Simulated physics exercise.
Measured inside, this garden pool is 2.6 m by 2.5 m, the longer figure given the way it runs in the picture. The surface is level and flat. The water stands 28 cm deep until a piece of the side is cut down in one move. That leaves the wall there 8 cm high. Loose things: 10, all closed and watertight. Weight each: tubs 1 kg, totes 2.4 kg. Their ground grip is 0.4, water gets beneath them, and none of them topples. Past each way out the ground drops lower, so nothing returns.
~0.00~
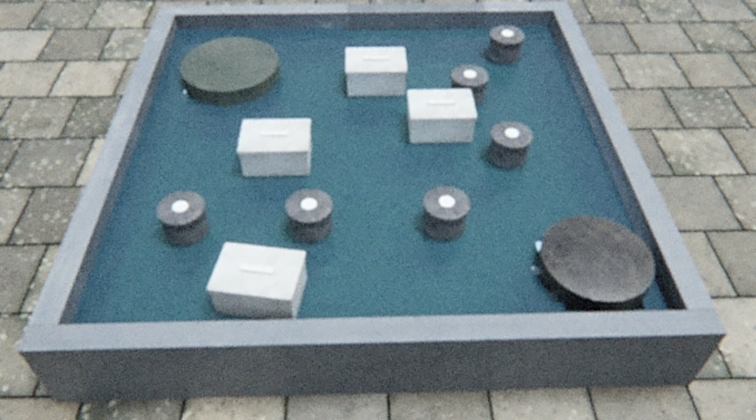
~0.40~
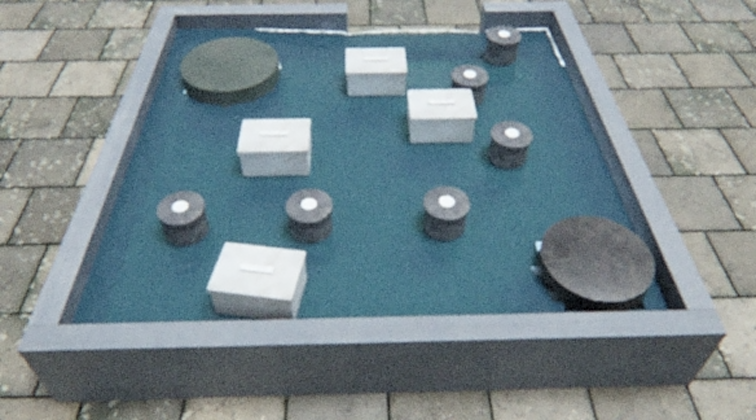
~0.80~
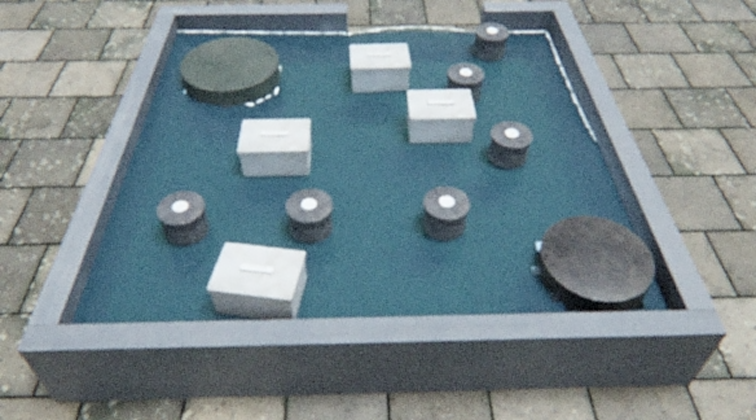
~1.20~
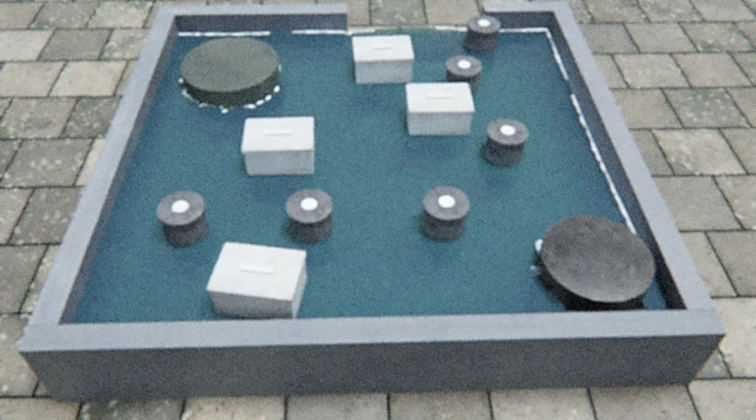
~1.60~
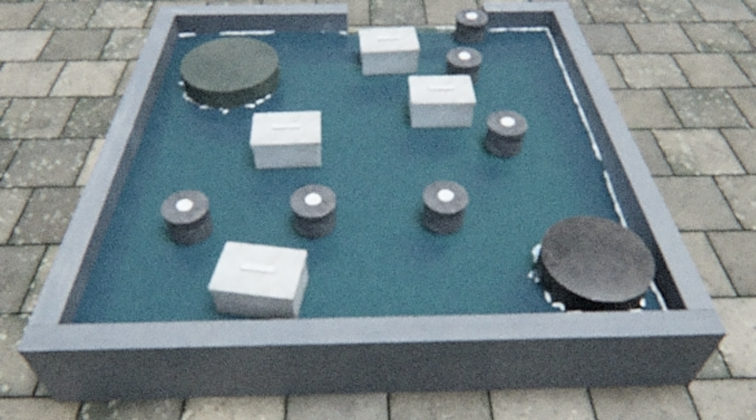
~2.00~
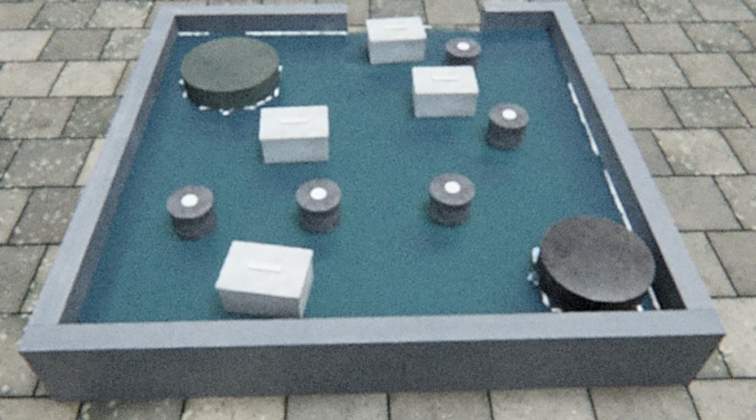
White boxes and small dark tubs with pale-centred tops float in a grey-walled pool on stone paving, seen from above by a still camera. Four boxes and six tubs sit scattered between a large dark-green disc at far left and a blackish one at near right. A gap opens in the far wall, the water lowers slightly, and the floaters drift towards it, farthest ones first, one tub leaving view while both discs stay put.
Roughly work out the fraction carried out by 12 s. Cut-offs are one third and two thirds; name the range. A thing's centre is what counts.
Range: One third to two thirds.
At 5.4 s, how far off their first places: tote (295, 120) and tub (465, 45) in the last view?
In order: 60 cm, then washed out.
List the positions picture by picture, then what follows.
A tote at (376, 59), afloat; a tub at (470, 75) floats; about 1670 L in view; 0 of 10 have shifted, in the first picture.
A tote at (376, 60), afloat; a tub at (470, 75) floats; about 1650 L in view; 0 of 10 have shifted, in the second picture.
A tote at (380, 56), afloat, 9 cm from its start; a tub at (466, 73), afloat, 6 cm from its start; about 1610 L in view; 3 of 10 have shifted, in the third picture.
A tote at (383, 48), afloat, 18 cm from its start; a tub at (464, 66), afloat, 15 cm from its start; about 1570 L in view; 5 of 10 have shifted, in the fourth picture.
A tote at (389, 39) floats, 29 cm from its start; a tub at (464, 57) floats, 25 cm from its start; 25 cm deep round most things; 8 of 10 have shifted, in the fifth picture.
A tote at (396, 29) floats, 42 cm from its start; a tub at (463, 47) floats, 34 cm from its start; about 1500 L in view; 9 of 10 have shifted, in the sixth picture.
After 2.8 s 1 of 10 are out; 9 afloat.
After 5.4 s 3 of 10 are out; 7 afloat.
After 8.0 s 4 of 10 are out; 6 afloat.
After 12.0 s 6 of 10 are out; 4 afloat.
